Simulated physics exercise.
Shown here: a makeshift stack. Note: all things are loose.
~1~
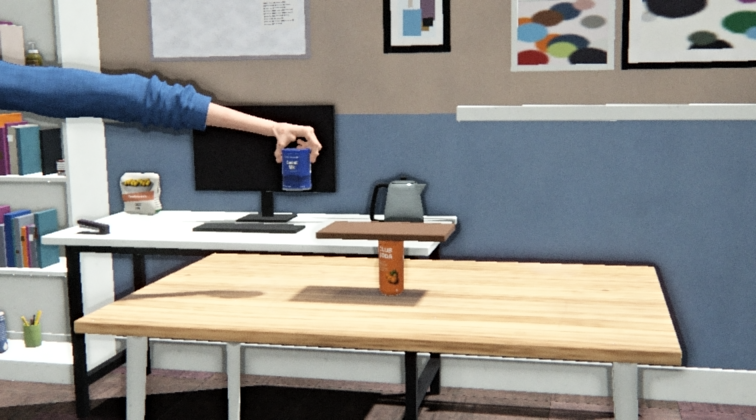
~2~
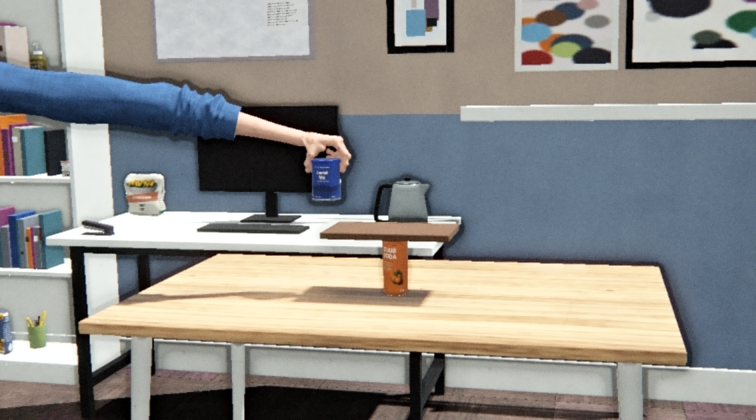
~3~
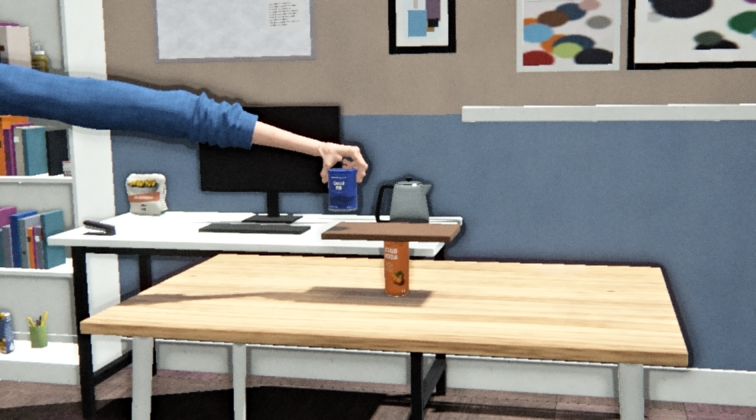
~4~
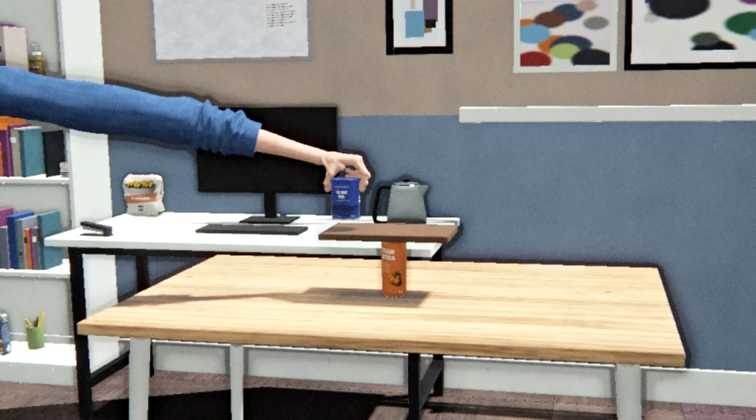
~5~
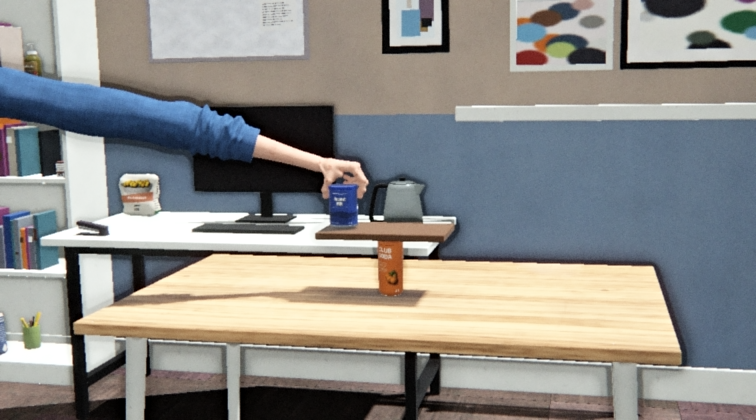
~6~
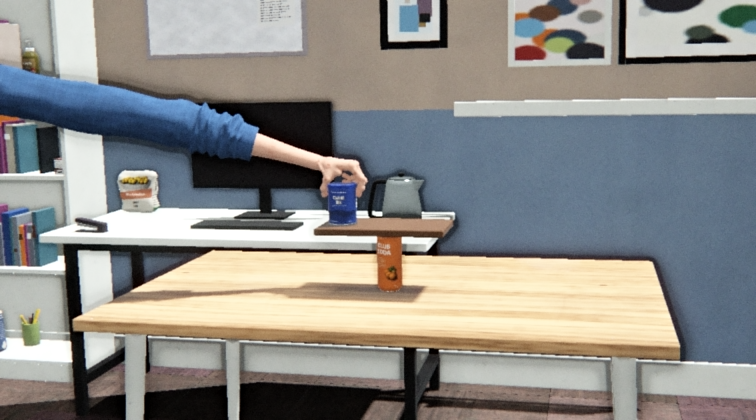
In this clip, a hand in a blue sleeve moves a blue tin rightward and lowers it onto the left end of a brown board resting on an orange can, then keeps hold of the tin on the board.
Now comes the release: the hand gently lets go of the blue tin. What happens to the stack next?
Basically, the build is unsound there.
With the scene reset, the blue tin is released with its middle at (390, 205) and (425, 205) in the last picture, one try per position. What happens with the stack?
On the first try it stays put; on the second try it falls down.
Then, 0.40 s later than the last frame, blue tin now fallen; brown lid tilted by 70°.
Then, 0.70 s later than the last frame, brown lid on its side.
Then, 1.10 s later than the last frame, brown lid now fallen.
When it is over, fallen, blue tin and brown lid; orange can as before. The stack loses its balance.
